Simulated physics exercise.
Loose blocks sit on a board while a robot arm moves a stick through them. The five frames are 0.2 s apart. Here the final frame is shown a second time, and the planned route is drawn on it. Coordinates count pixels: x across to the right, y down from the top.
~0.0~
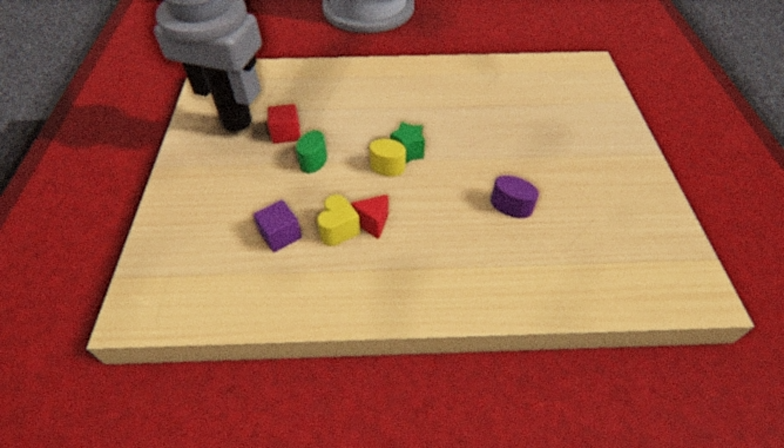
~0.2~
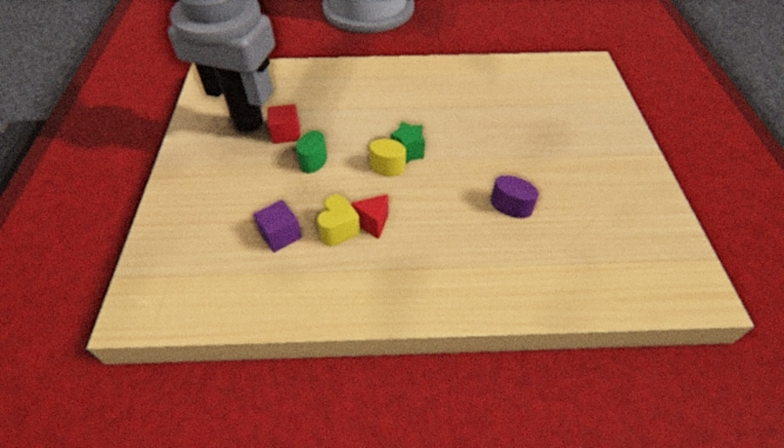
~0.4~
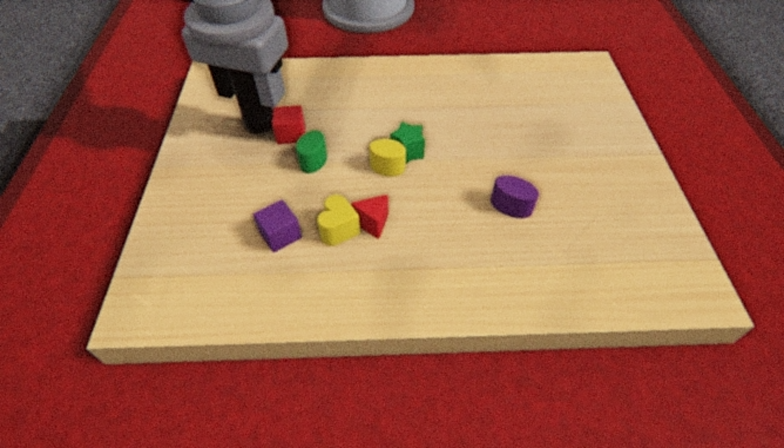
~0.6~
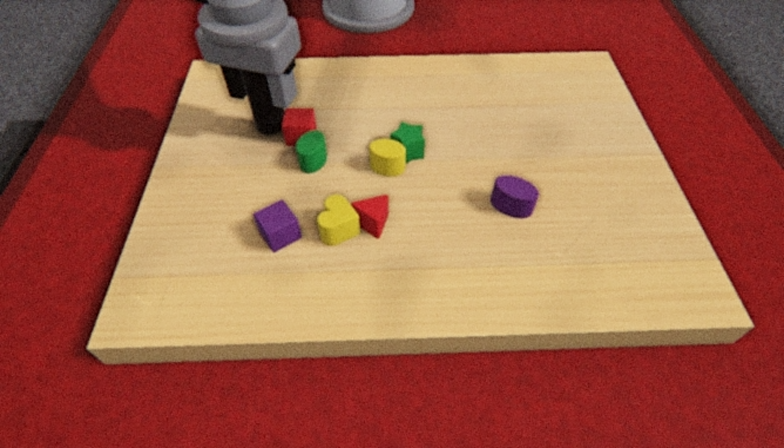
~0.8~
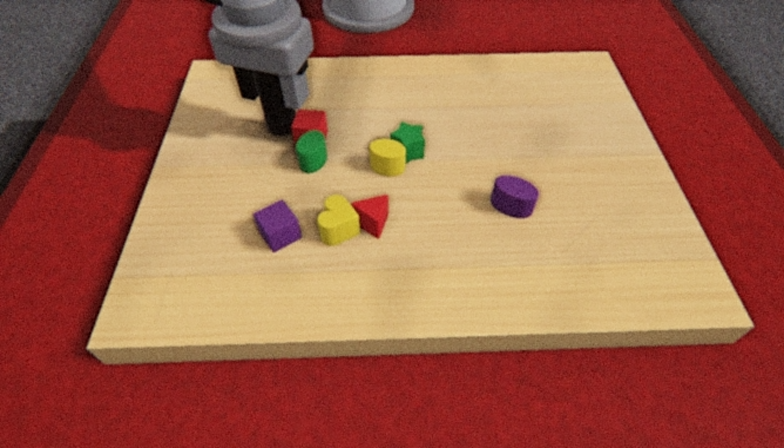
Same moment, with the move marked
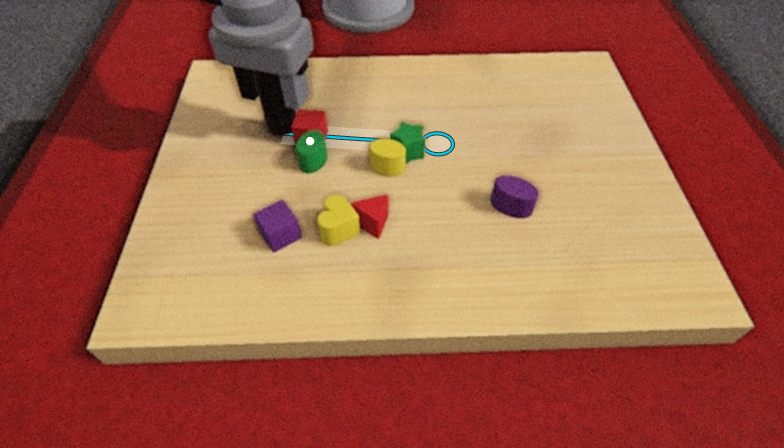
At the start, a robot arm holds its dark tip near the upper left of a wooden board, just left of a red block, with other coloured blocks scattered around. The tip moves right and pushes the red block a short way right, behind the green elliptical block, while the others stay still.
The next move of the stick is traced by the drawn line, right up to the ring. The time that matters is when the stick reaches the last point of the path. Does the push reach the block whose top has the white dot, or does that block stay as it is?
The push misses it.
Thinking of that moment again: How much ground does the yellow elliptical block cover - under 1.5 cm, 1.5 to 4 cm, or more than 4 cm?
It is going to finish 1.5 to 4 cm from where it is now.
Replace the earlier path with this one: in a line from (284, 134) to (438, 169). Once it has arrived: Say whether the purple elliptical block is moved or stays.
Here's my answer: The purple elliptical block remains in position.
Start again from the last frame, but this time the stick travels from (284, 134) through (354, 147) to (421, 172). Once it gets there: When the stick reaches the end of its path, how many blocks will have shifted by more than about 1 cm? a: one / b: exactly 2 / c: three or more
It's c.
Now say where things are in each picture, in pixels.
In the first frame, tip of the stick at (237, 122), middles of tops, red four-sided block at (282, 113), green elliptical block at (310, 141), yellow elliptical block at (387, 147), green star-shaped block at (409, 132).
In the second frame, stick at (249, 123), nothing pushed.
In the third frame, stick at (260, 124), red four-sided block at (287, 114).
In the fourth frame, stick at (272, 125), red four-sided block at (298, 116).
In the fifth frame, stick at (283, 126), red four-sided block at (308, 118), green elliptical block at (310, 141), yellow elliptical block at (387, 147), green star-shaped block at (409, 132).
The line goes from (284, 134) to (438, 144); the dot is on the green elliptical block.
What follows on the original path. One third of the way, stick at (335, 130); red four-sided block at (360, 126), turned 25° clockwise.
Two thirds of the way, stick at (387, 133); red four-sided block at (395, 141), turned 75° clockwise; yellow elliptical block at (403, 161); green star-shaped block at (426, 137), turned 45° anticlockwise.
At the end, stick at (438, 136); red four-sided block at (398, 143), turned 85° clockwise; green elliptical block unmoved; yellow elliptical block at (404, 164), turned 15° anticlockwise; green star-shaped block at (442, 144), turned 15° anticlockwise.
